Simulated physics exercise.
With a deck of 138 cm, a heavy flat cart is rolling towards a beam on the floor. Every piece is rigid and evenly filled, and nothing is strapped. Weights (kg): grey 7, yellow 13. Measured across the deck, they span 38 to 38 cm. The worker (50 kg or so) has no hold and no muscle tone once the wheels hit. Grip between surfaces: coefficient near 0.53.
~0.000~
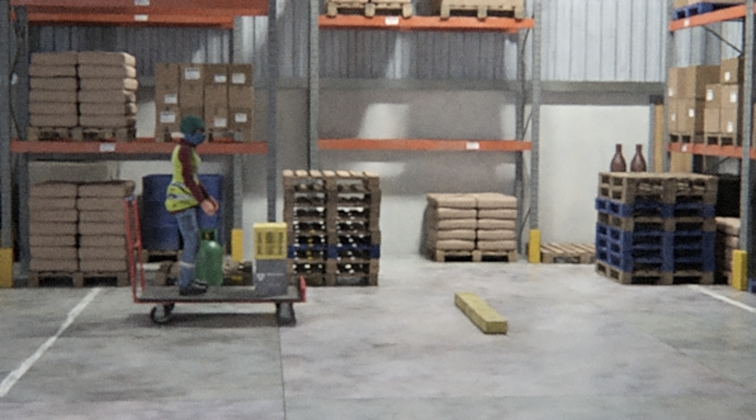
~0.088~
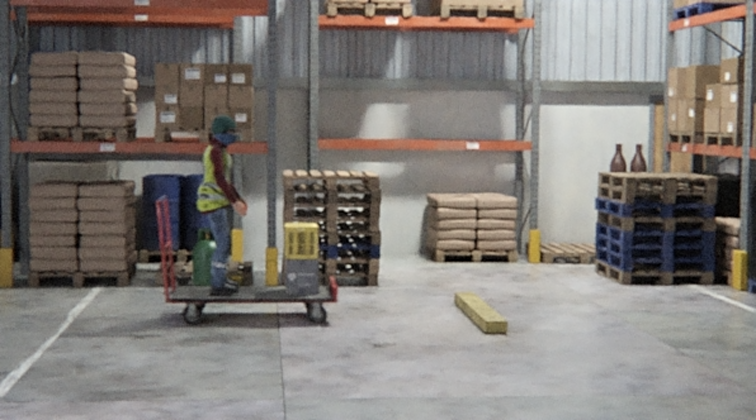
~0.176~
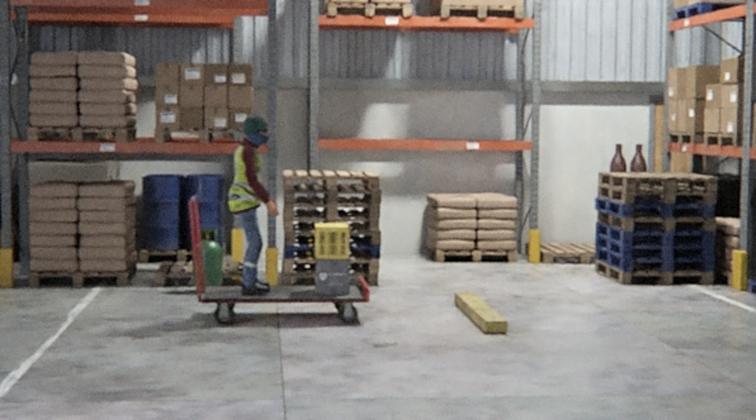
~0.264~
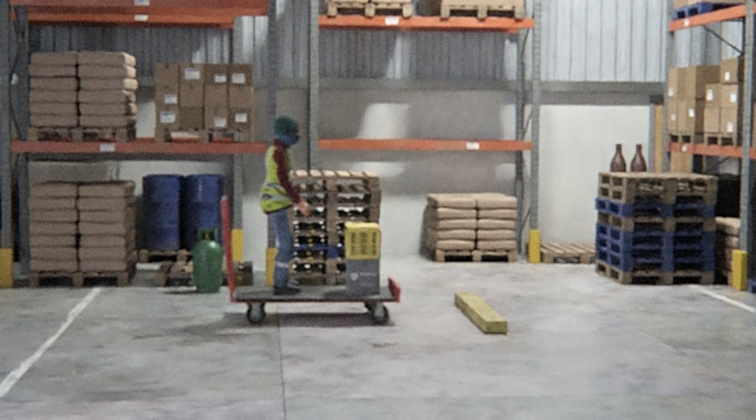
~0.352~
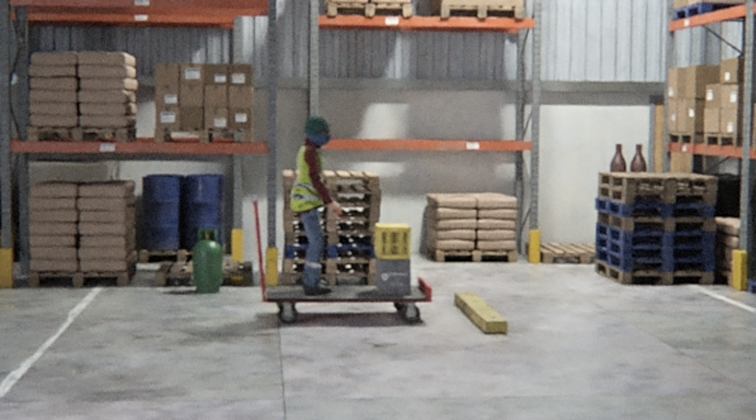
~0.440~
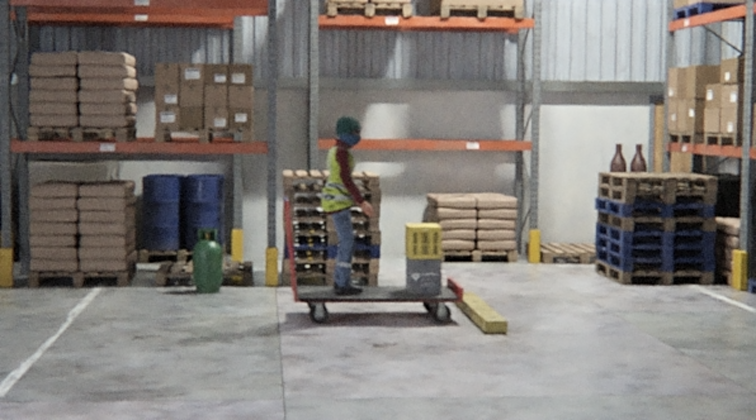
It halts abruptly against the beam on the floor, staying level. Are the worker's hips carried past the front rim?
Yes.
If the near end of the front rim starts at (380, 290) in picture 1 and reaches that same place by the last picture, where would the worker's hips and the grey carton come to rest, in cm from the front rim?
The hips would stop 70 cm behind the front rim, the grey one 10 cm behind it.
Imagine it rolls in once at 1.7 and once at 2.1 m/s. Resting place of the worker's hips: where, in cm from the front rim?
40 cm behind, then 40 cm behind.
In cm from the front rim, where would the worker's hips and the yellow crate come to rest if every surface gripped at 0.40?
You'd find the hips stopping 110 cm past the rim and the yellow one going on to 170 cm past.
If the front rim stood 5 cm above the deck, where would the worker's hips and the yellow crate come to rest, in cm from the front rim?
The hips would end 100 cm past the front rim, and the yellow one 150 cm past it.
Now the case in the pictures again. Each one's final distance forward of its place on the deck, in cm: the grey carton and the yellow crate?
Grey 65, yellow 170; both in cm.
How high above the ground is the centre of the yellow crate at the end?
15 cm.
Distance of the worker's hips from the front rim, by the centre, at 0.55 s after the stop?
About 0 cm past the rim.
The wheels strike at 0.51 s.
After 1.06 s the worker's hips are 0 cm behind the rim, near (479, 245) in the last picture's view.
After 1.51 s the worker's hips are 51 cm past the rim, near (534, 279) in the last picture's view.
At rest, 3.4 s, past the rim, grey carton, yellow crate and the worker's hips; nothing is left behind it.
